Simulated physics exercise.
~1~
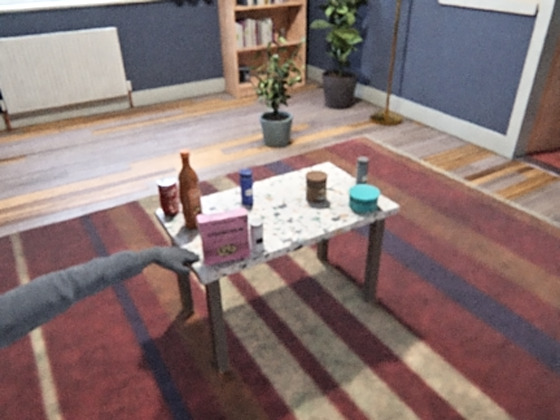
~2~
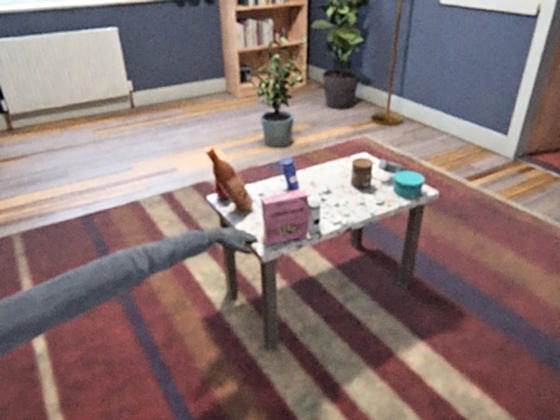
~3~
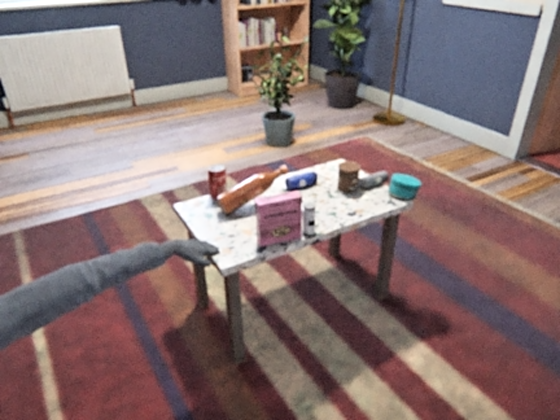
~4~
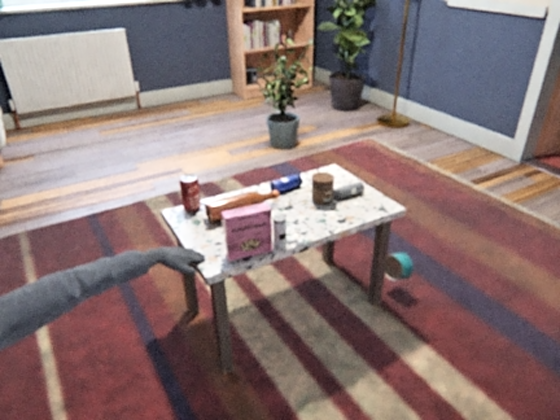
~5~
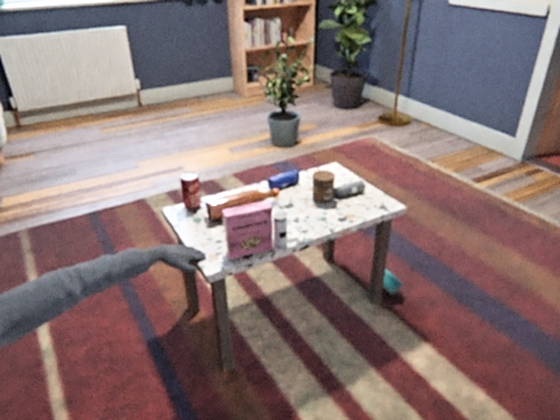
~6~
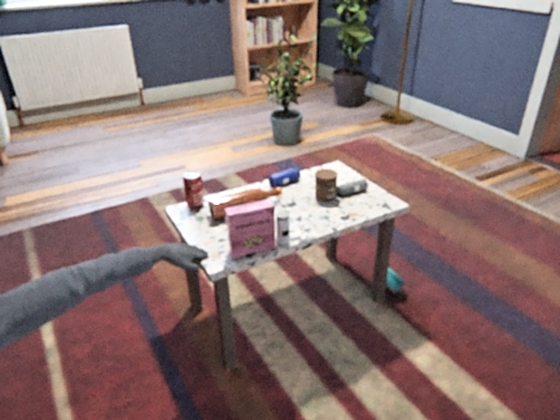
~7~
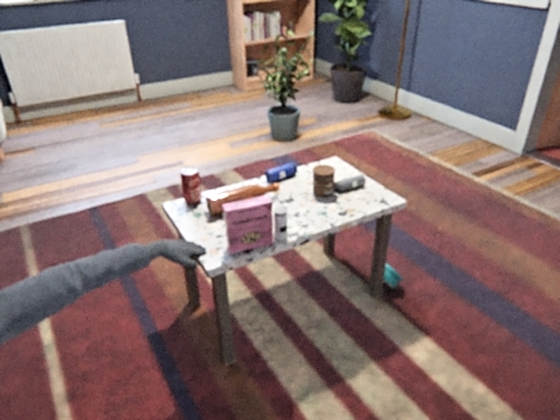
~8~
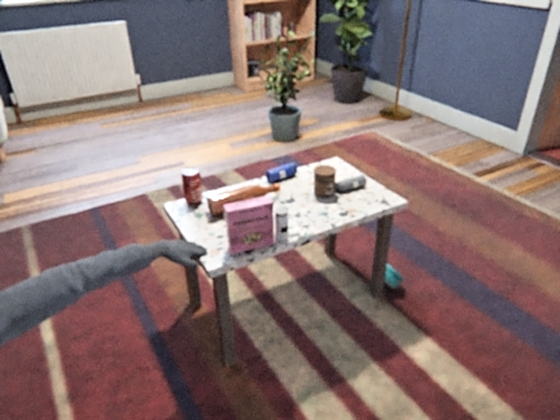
A grey arm shoved a small white-topped table to the right and jerked it back left, toppling the orange bottle and the blue and grey shakers on top, while the turquoise tub fell to the rug and the pink packet, red can and brown tin stayed upright.
